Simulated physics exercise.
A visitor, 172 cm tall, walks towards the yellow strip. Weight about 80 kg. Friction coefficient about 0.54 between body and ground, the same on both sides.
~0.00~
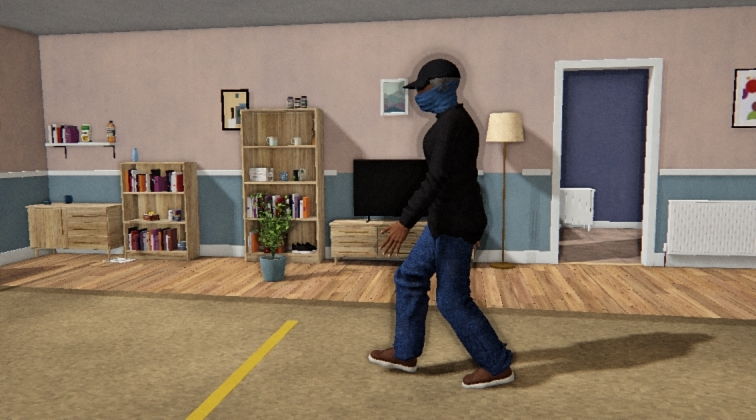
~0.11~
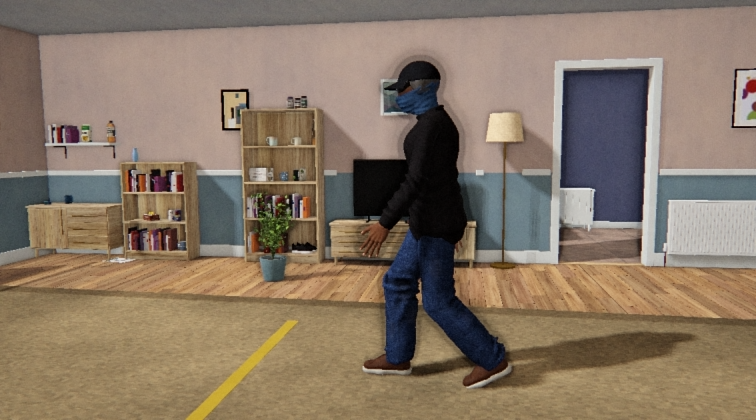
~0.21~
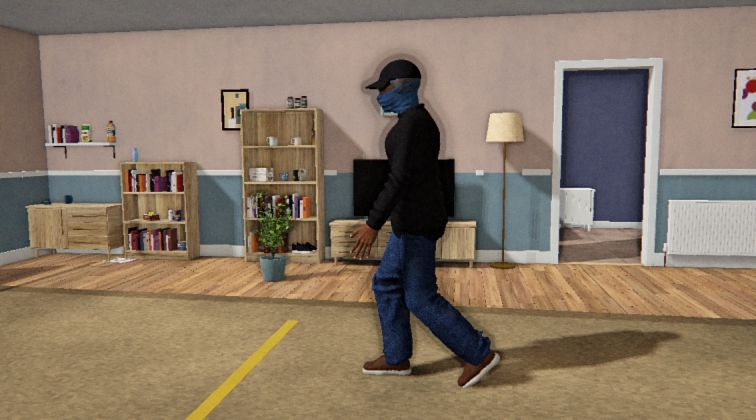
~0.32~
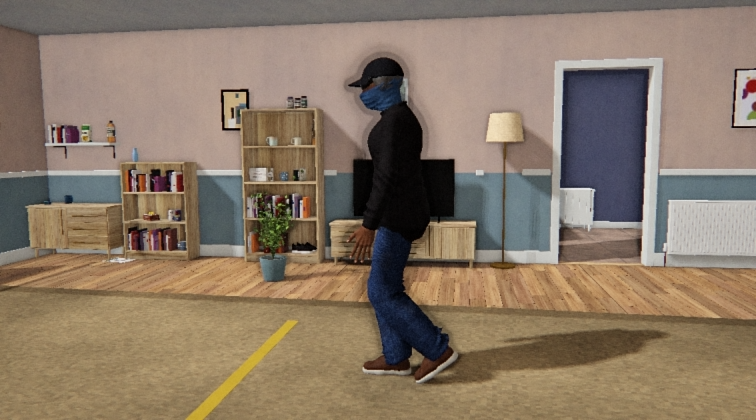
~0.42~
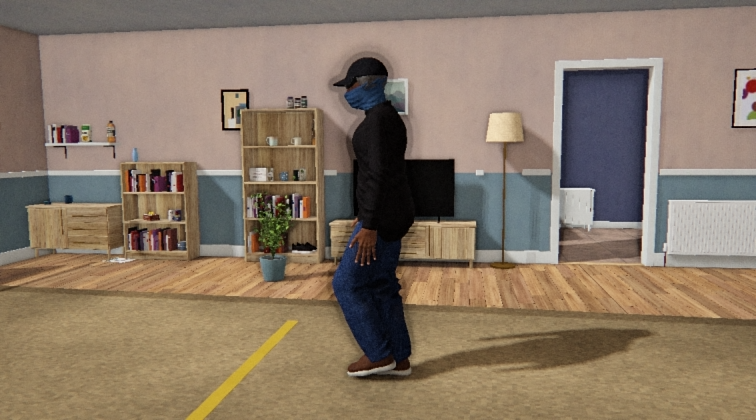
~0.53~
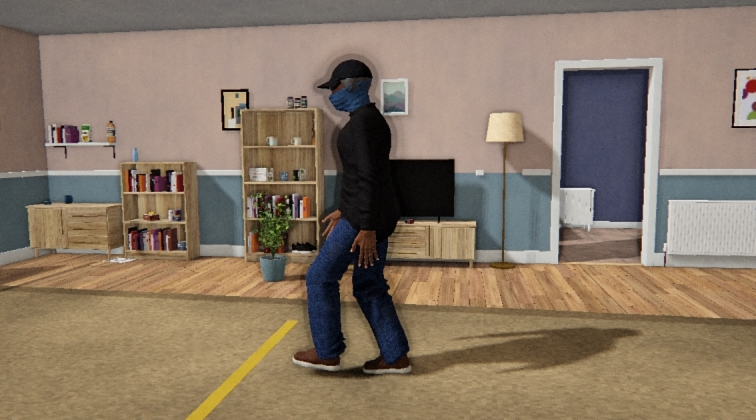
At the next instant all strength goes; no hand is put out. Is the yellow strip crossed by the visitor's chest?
The visitor's chest stops short of the yellow strip.
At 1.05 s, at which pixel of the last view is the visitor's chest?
Around (296, 283).
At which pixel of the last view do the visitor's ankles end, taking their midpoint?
At about (328, 367).
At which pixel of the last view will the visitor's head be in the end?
At about (179, 403).
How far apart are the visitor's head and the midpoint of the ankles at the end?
Some 80 cm apart.
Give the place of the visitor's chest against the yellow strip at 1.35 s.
About 25 cm short of it.
After 0.80 s the visitor's chest is 48 cm short of the yellow strip, near (327, 206) in the last picture's view.
After 1.05 s the visitor's chest is 34 cm short of the yellow strip, near (296, 283) in the last picture's view; the visitor's hips 51 cm short of the yellow strip.
After 1.35 s the visitor's chest is 23 cm short of the yellow strip, near (260, 326) in the last picture's view; the visitor's hips 44 cm short of the yellow strip.
Final state at 2.5 s, visitor's hips stop short of the yellow strip; visitor's head crosses the yellow strip; visitor's chest stops short of the yellow strip.
